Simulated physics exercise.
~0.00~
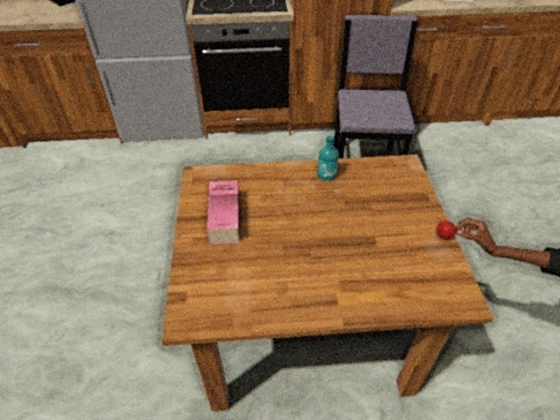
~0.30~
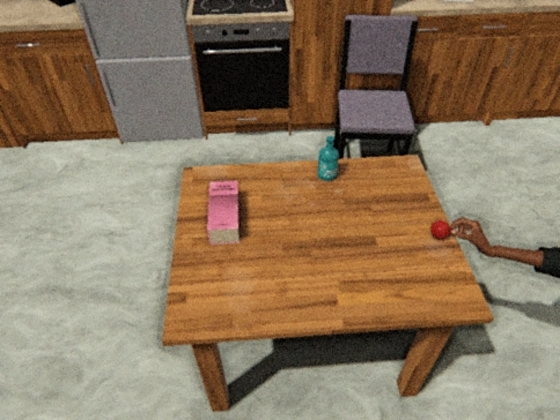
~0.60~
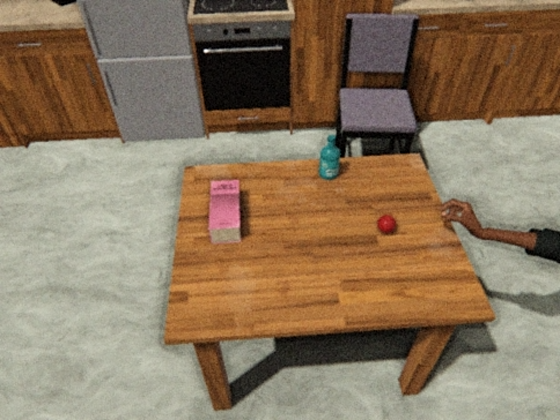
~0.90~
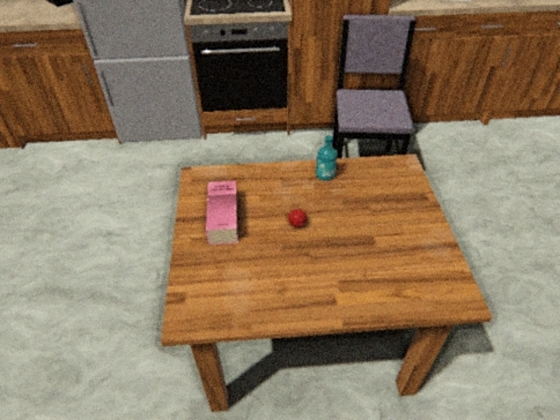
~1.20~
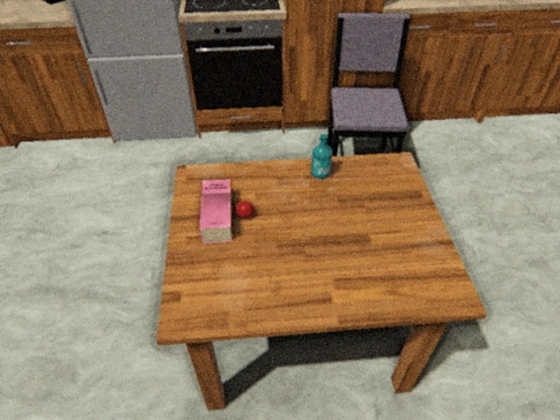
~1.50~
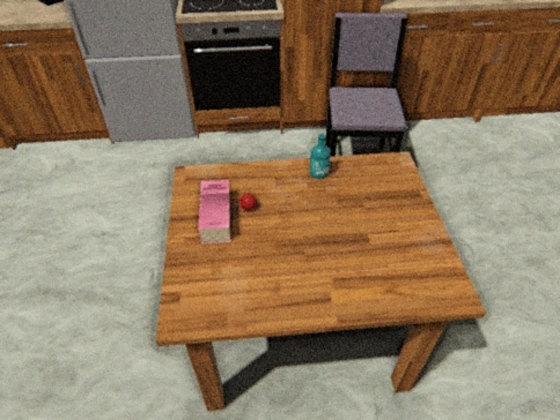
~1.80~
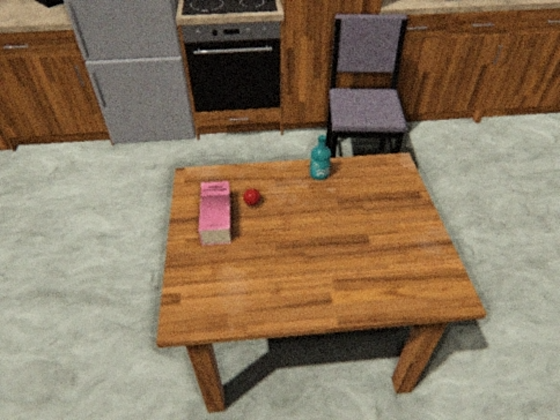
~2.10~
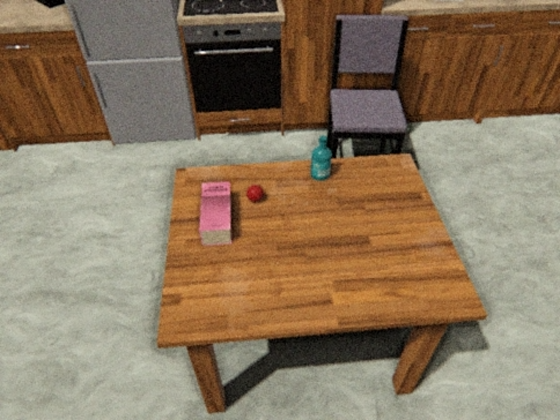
A hand at the right edge of a wooden table sends a small red apple rolling left across the top, in a kitchen seen from above through a slightly swaying view. A pink book lies on the left of the table and a turquoise bottle stands near the back edge, with a chair, an oven and a fridge behind. The hand lets go and draws back out of view as the apple rolls on. It reaches the right side of the book, then turns back, drifting slightly right and toward the rear. The apple ends on the table near the book, which stays put, as does the bottle.
